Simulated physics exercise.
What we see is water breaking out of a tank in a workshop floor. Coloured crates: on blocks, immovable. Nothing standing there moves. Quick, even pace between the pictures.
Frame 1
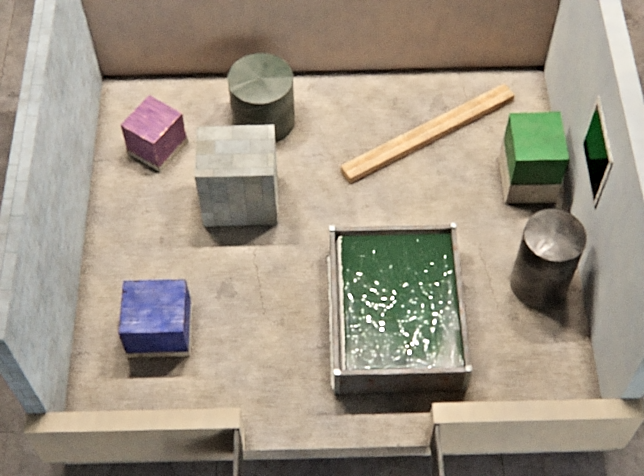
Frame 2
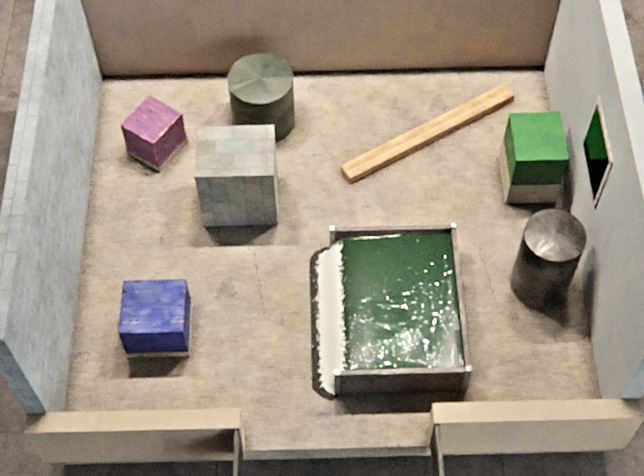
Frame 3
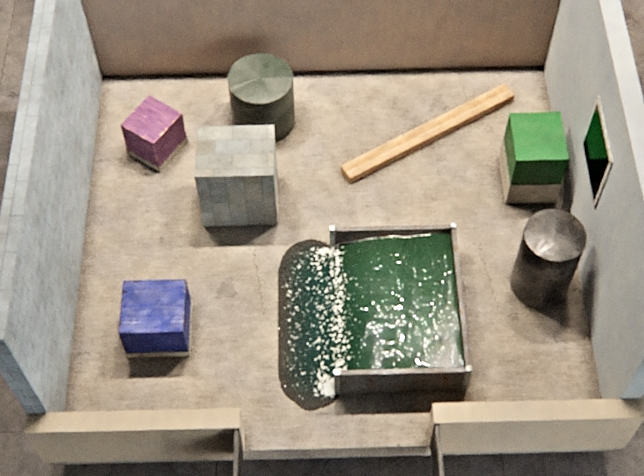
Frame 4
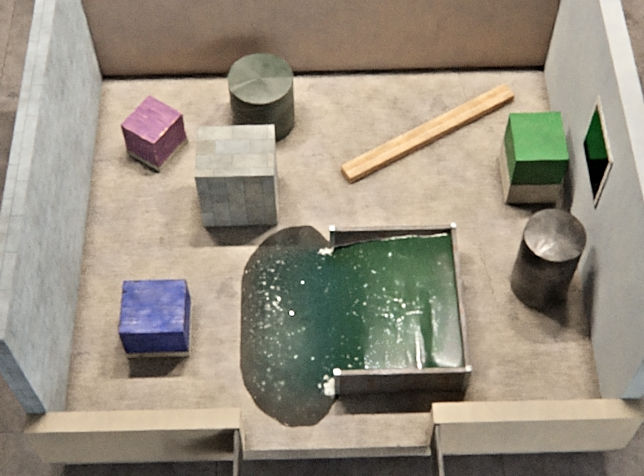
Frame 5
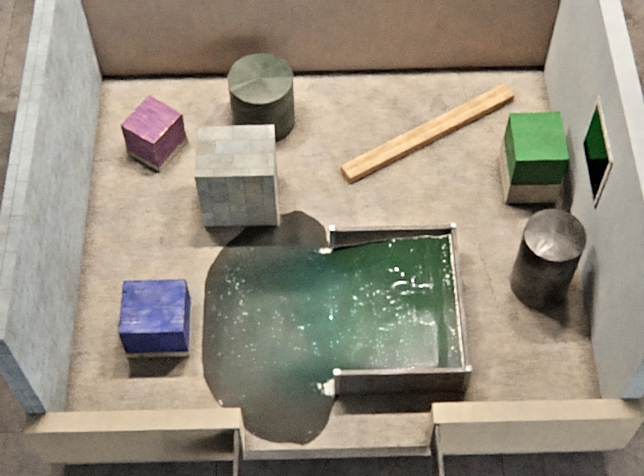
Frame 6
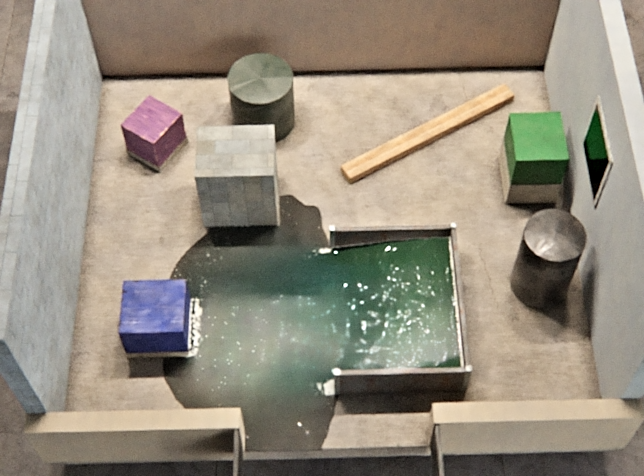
The clip shows a walled workshop floor with coloured crates, a plank and a tank of green water; the tank's left side opens and water pours out, spreading leftward across the floor until it reaches the blue crate.
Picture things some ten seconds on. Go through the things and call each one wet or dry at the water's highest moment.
Called one by one: The blue crate is wet; the purple crate is wet; the green crate is dry.
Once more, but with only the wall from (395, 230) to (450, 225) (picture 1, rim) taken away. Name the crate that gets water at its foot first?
The green one.
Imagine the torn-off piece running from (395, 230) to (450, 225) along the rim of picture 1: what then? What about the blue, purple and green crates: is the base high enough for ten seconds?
Here's how it goes: The blue crate is left untouched, the purple crate is left untouched, and the green crate is left untouched.
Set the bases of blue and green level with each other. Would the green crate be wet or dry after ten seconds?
For the green crate, the answer is that it stays clear.
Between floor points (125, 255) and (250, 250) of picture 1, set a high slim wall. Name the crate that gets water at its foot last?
That would be the green-painted one.
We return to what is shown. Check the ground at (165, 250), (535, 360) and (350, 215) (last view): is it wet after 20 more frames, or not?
Result by point, in sequence: Waterlogged, then unwetted, then unwetted.
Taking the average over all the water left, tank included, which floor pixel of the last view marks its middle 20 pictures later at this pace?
I'd put it at around (198, 286).
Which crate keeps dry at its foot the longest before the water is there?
The answer here is the green-painted one.
A moment on, water covers 30 % of the floor; the blue crate water round its plinth, the purple crate not reached, the green crate not reached.
Next, water covers 35 % of the floor; the blue crate water round its plinth, the purple crate not reached, the green crate not reached.
Then, water covers 40 % of the floor; the blue crate water round its plinth, the purple crate water round its plinth, the green crate not reached.
Later, water covers 60 % of the floor; the blue crate water round its plinth, the purple crate water round its plinth, the green crate not reached.
In the end, water covers 80 % of the floor; the blue crate was topped, the purple crate was topped, the green crate stayed above the water.
